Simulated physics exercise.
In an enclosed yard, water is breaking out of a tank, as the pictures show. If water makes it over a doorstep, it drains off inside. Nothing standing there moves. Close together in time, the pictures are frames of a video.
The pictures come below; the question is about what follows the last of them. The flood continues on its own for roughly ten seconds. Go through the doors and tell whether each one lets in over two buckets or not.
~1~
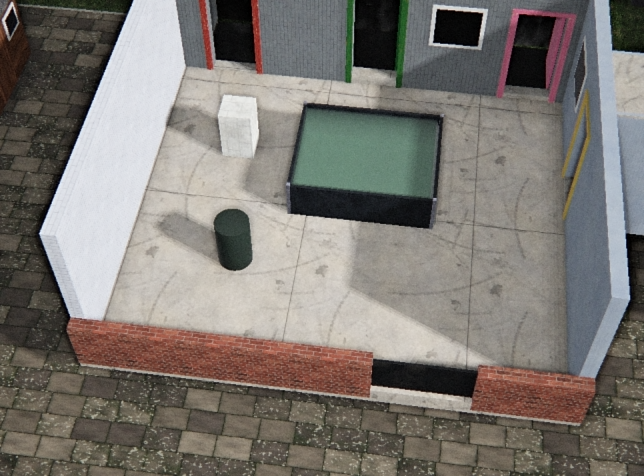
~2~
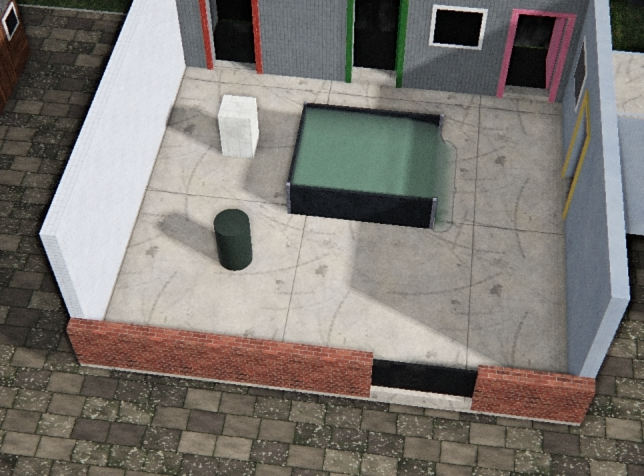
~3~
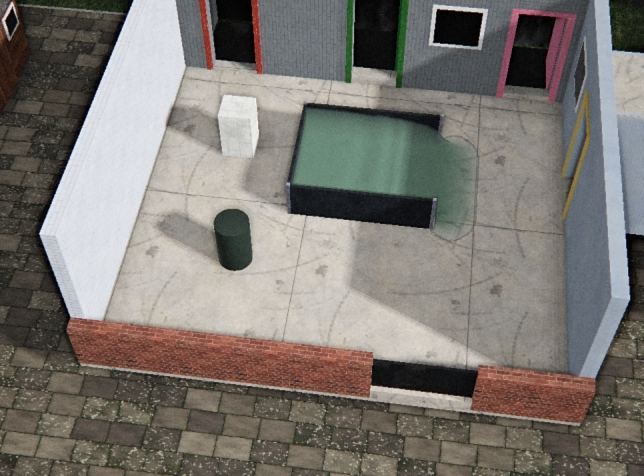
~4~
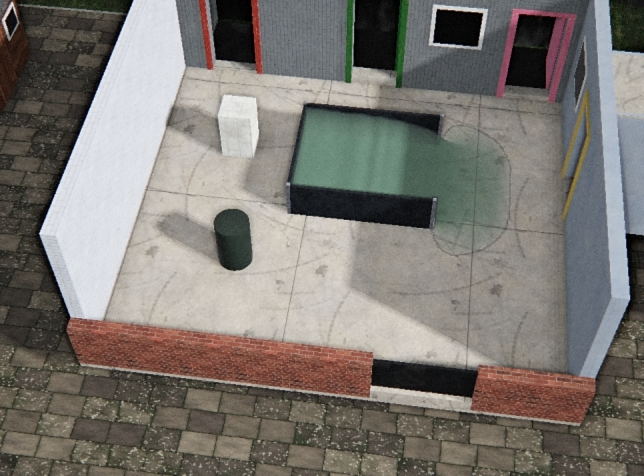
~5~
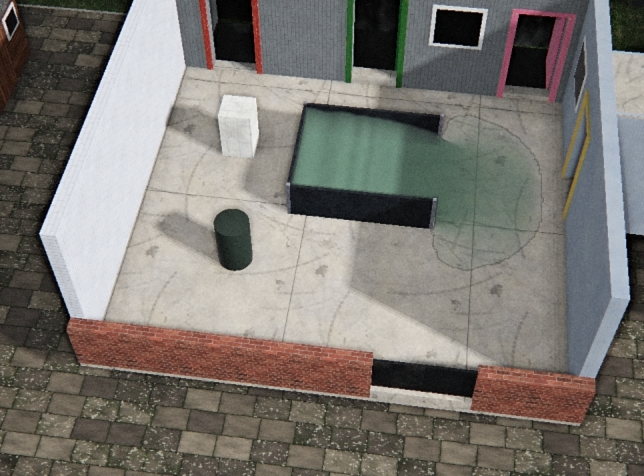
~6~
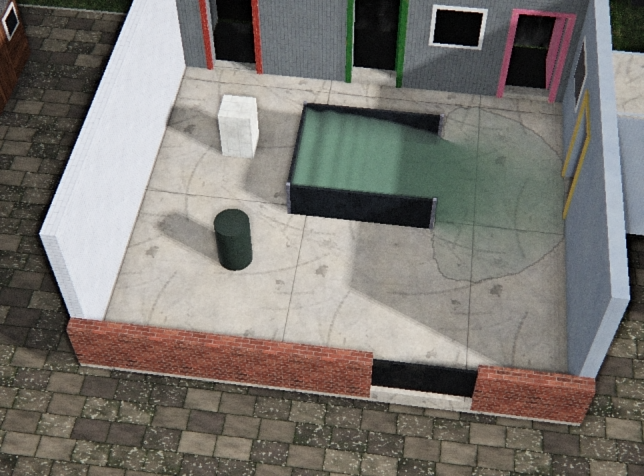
Green door: Two buckets or fewer; pink door: Over two buckets; yellow door: Over two buckets; red door: Two buckets or fewer.
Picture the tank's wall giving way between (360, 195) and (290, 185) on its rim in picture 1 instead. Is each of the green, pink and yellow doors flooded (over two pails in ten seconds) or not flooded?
In sequence, green door is below the limit while pink door is below the limit and yellow door is below the limit.
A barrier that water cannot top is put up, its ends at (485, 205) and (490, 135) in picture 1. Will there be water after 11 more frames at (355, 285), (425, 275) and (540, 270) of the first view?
Point by point: First not reached, second not reached, third submerged.
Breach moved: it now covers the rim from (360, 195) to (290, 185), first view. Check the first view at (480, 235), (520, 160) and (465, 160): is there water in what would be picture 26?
In turn: Untouched, then untouched, then untouched.
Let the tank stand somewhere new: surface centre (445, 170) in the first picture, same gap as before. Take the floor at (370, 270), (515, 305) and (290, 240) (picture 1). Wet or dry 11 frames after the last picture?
Taking the three spots in turn, I'd say spared, then drenched, then spared.
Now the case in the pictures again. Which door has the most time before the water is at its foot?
It's the red-painted one.
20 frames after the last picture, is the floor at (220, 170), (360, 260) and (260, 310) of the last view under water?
Result, in the order given: Not wetted / not wetted / not wetted.
A moment on, water covers 25 % of the floor; the green door not reached, the pink door wet at the sill, nothing in, the yellow door far over two buckets in, the red door not reached.
Next, water covers 25 % of the floor; the green door not reached, the pink door under two buckets in, the yellow door far over two buckets in, the red door not reached.
Then, water covers 35 % of the floor; the green door wet at the sill, nothing in, the pink door far over two buckets in, the yellow door far over two buckets in, the red door not reached.
Later, water covers 75 % of the floor; the green door wet at the sill, nothing in, the pink door far over two buckets in, the yellow door far over two buckets in, the red door wet at the sill, nothing in.
In the end, water covers 100 % of the floor; the green door wet at the sill, nothing in, the pink door far over two buckets in, the yellow door far over two buckets in, the red door under two buckets in.
